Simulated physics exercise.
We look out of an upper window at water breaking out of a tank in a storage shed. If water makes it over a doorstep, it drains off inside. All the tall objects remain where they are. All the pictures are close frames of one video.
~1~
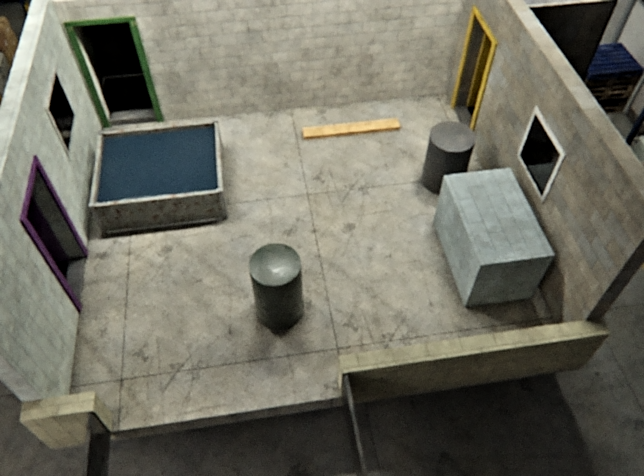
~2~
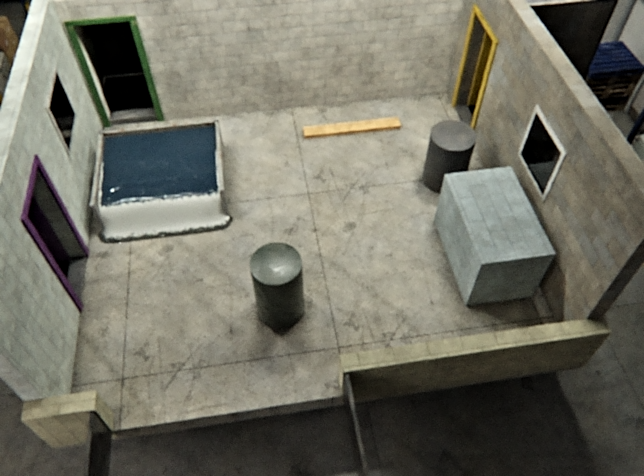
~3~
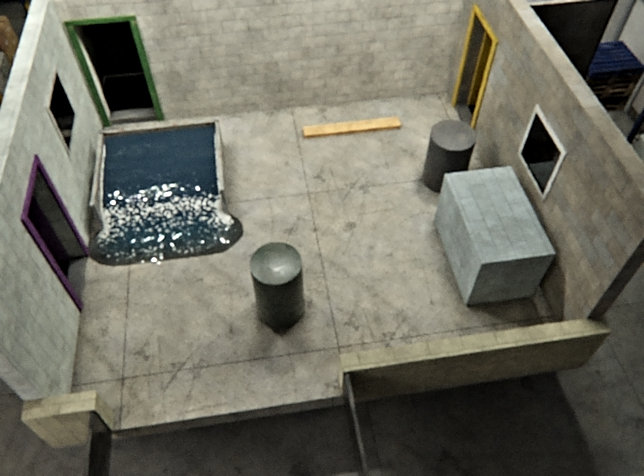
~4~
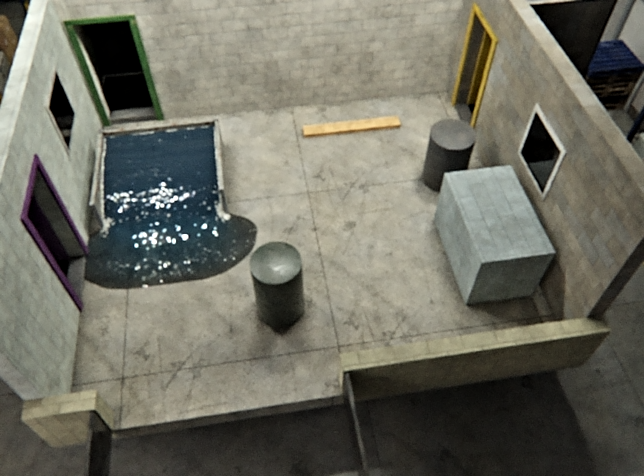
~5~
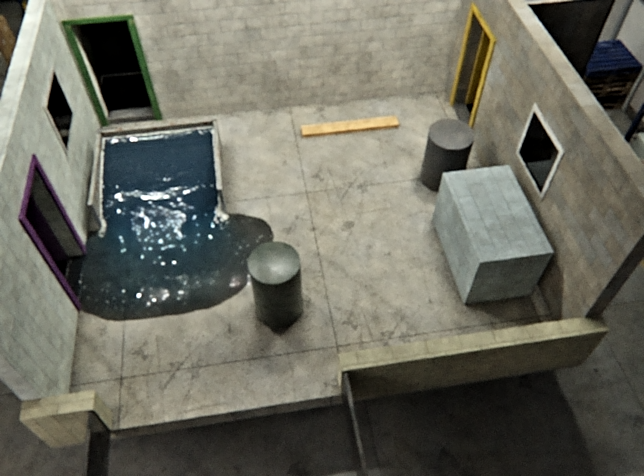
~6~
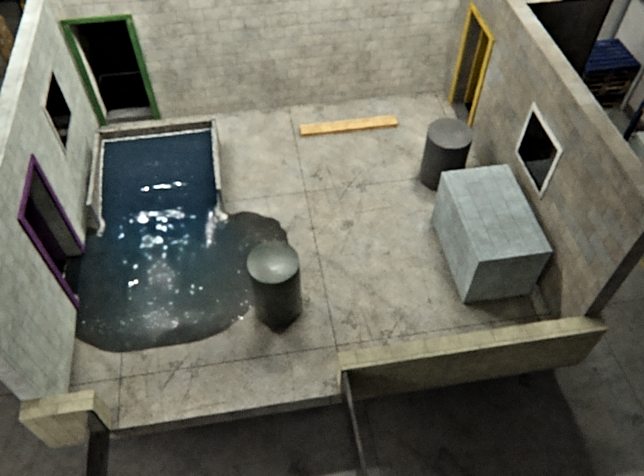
A roofless storage shed with pale block walls and a grey concrete floor, seen from high above, holds an open tank of dark blue water at the left. A green doorway stands behind it, a purple opening at far left, a yellow doorway at back right, and two dark cylinders and a grey block sit on the floor. The still water bursts from the tank's near side, foaming white, then spreads forward and rightward in a dark pool around the nearer cylinder.
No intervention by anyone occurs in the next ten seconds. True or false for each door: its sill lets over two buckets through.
The yellow door false; the green door false; the purple door true.
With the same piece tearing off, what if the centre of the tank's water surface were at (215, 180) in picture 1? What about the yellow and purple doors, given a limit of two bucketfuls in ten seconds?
I'd say yellow door misses the threshold while purple door misses the threshold.
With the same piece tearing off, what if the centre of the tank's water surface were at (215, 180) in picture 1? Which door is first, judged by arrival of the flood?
It is the purple-painted one.
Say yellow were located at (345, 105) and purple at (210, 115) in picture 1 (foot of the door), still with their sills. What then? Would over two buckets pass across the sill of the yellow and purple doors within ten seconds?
Result: Yellow remains beneath it, purple remains beneath it.
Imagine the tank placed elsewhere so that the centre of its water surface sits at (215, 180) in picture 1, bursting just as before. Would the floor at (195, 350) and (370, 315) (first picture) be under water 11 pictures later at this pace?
As listed: Under water, covered.
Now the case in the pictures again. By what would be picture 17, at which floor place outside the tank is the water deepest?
My pick is (66, 419).
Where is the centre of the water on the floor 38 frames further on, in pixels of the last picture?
I'd say near (219, 283).
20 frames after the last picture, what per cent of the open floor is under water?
Around 35 percent.
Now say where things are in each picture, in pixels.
Still water in the open tank at (159, 164), in the first picture.
The front is at (105, 236), out from the gap at (164, 215), in the second picture.
Water pours out at (165, 216) and has run to (96, 254), in the third picture.
The front is at (247, 246), out from the gap at (164, 216), in the fourth picture.
Water pours out at (163, 216) and has run to (80, 303), in the fifth picture.
The front is at (117, 346), out from the gap at (162, 216), in the sixth picture.
A moment on, water covers 30 % of the floor; the yellow door not reached, the green door not reached, the purple door under two buckets in.
Next, water covers 30 % of the floor; the yellow door not reached, the green door not reached, the purple door over two buckets in.
Then, water covers 35 % of the floor; the yellow door not reached, the green door not reached, the purple door over two buckets in.
Later, water covers 45 % of the floor; the yellow door not reached, the green door not reached, the purple door over two buckets in.
In the end, water covers 55 % of the floor; the yellow door not reached, the green door not reached, the purple door over two buckets in.
